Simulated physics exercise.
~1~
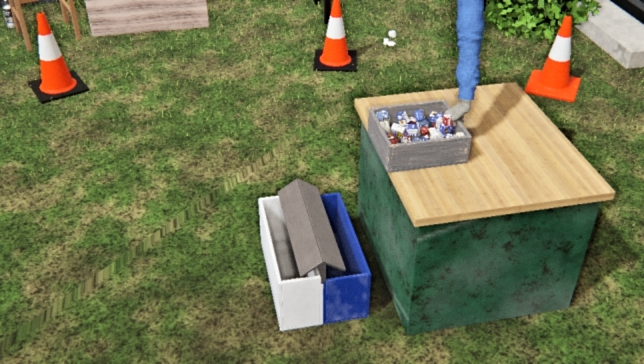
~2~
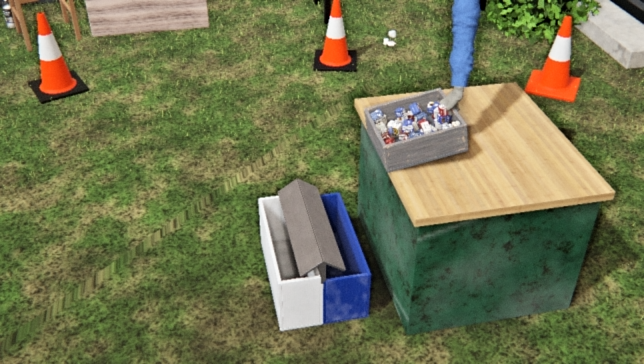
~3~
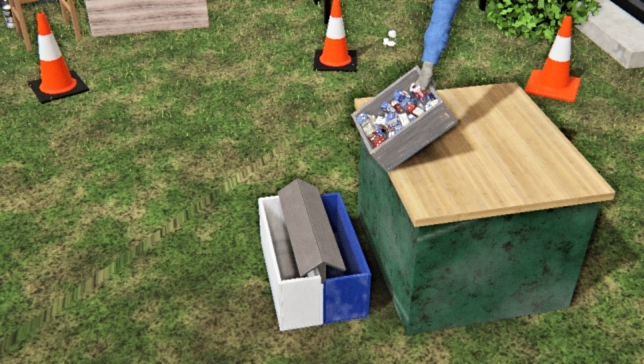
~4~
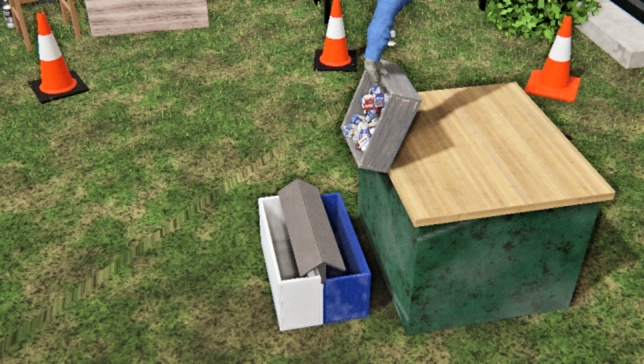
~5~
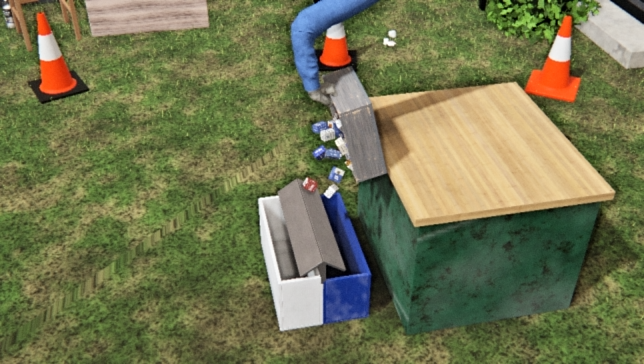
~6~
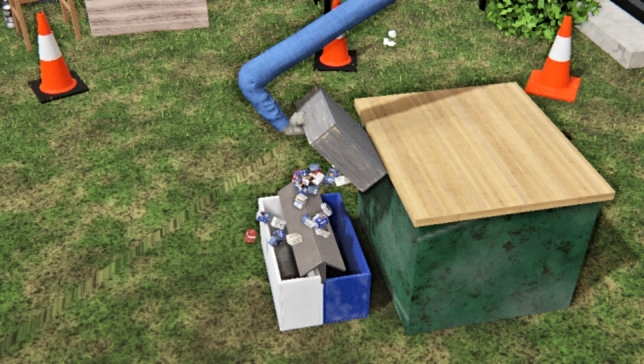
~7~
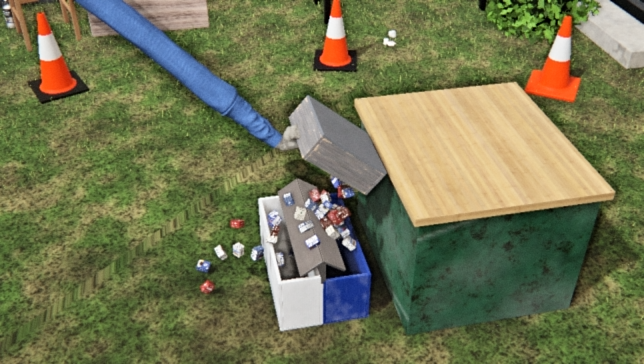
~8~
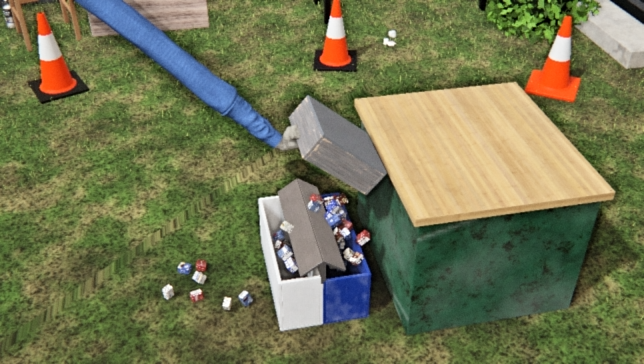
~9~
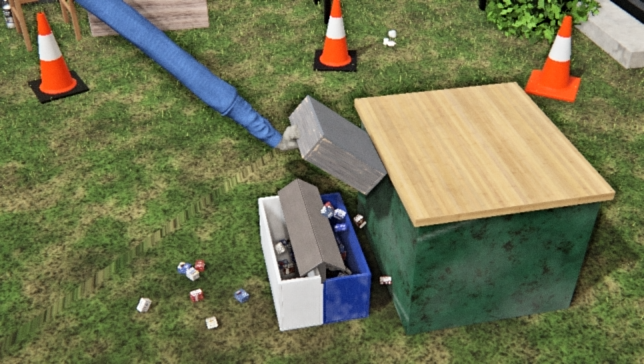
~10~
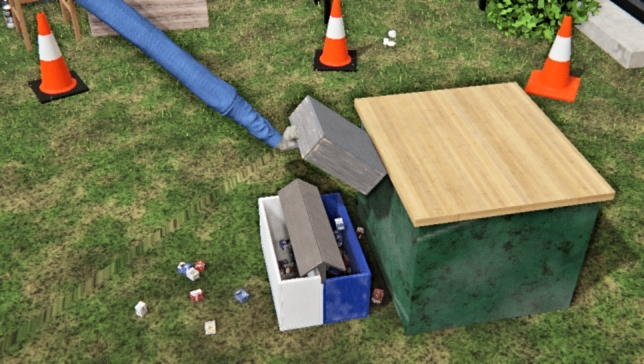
A blue arm tipped a grey tote over the left edge of a wooden-topped green bench, and small cartons tumbled onto the ridge between a white bin and a blue bin, most landing inside while several ended up scattered on the grass.
